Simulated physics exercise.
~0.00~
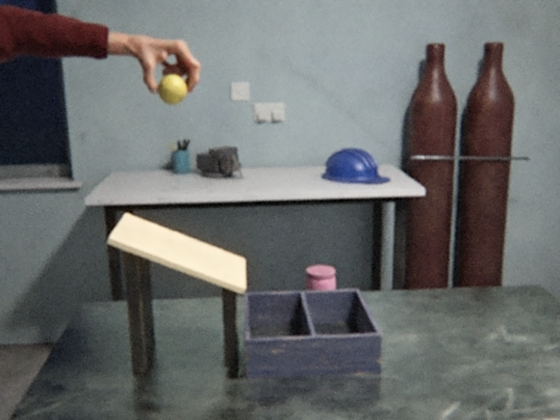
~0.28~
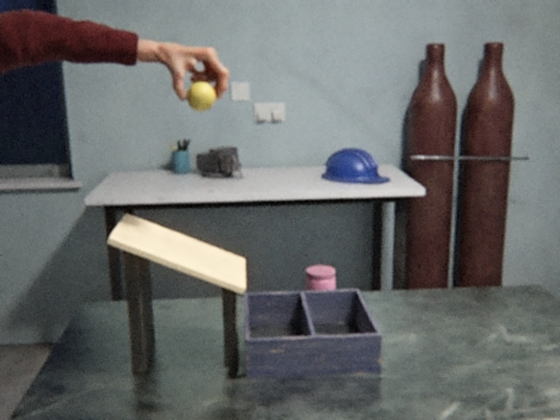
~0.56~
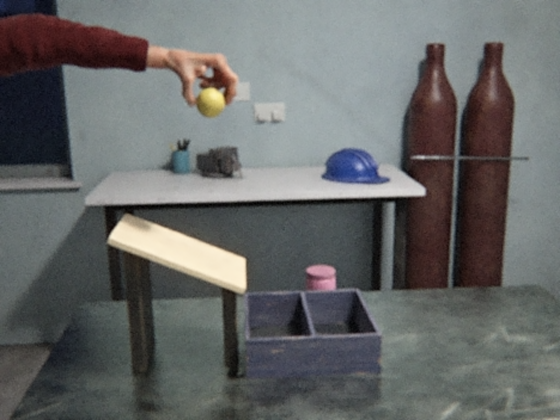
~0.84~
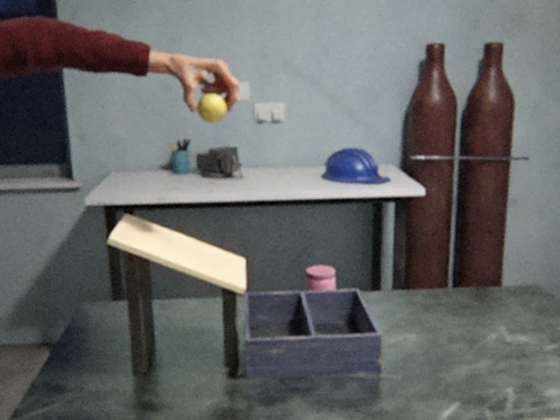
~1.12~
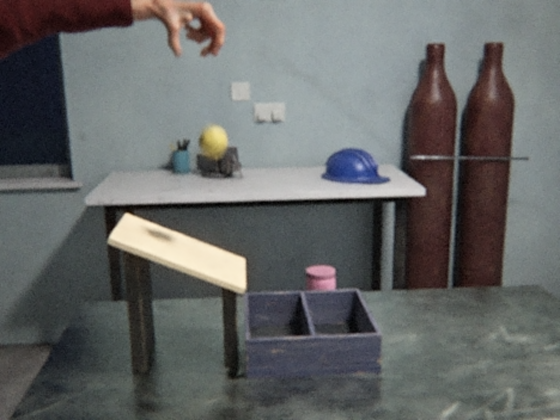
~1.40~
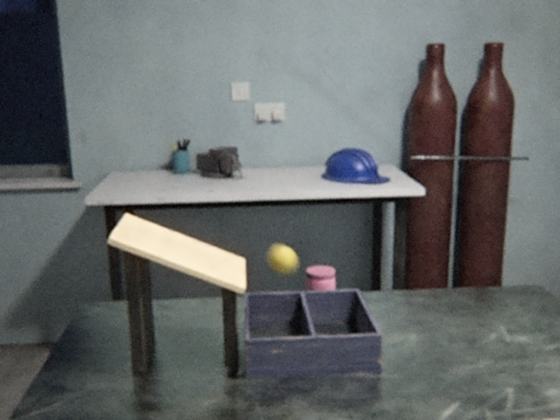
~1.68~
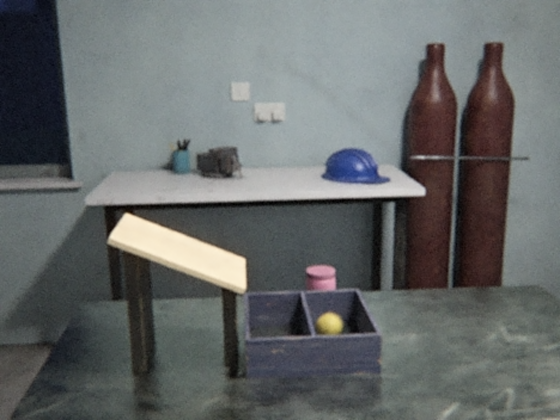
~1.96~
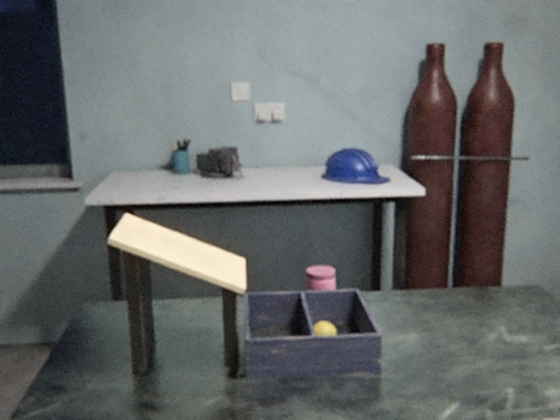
A yellow lemon is held in the fingers of a hand that reaches in from the left, above a pale sloping board and a dark tray with two bays. The hand carries it to the right, lowers it slightly and pauses over the board. Then the fingers let go and draw back as the lemon drops toward the slope. It next appears past the board's lower edge, above the tray, and lands in the farther bay. There it shifts slightly left and down, ending inside that bay while the pink jar behind stays put.
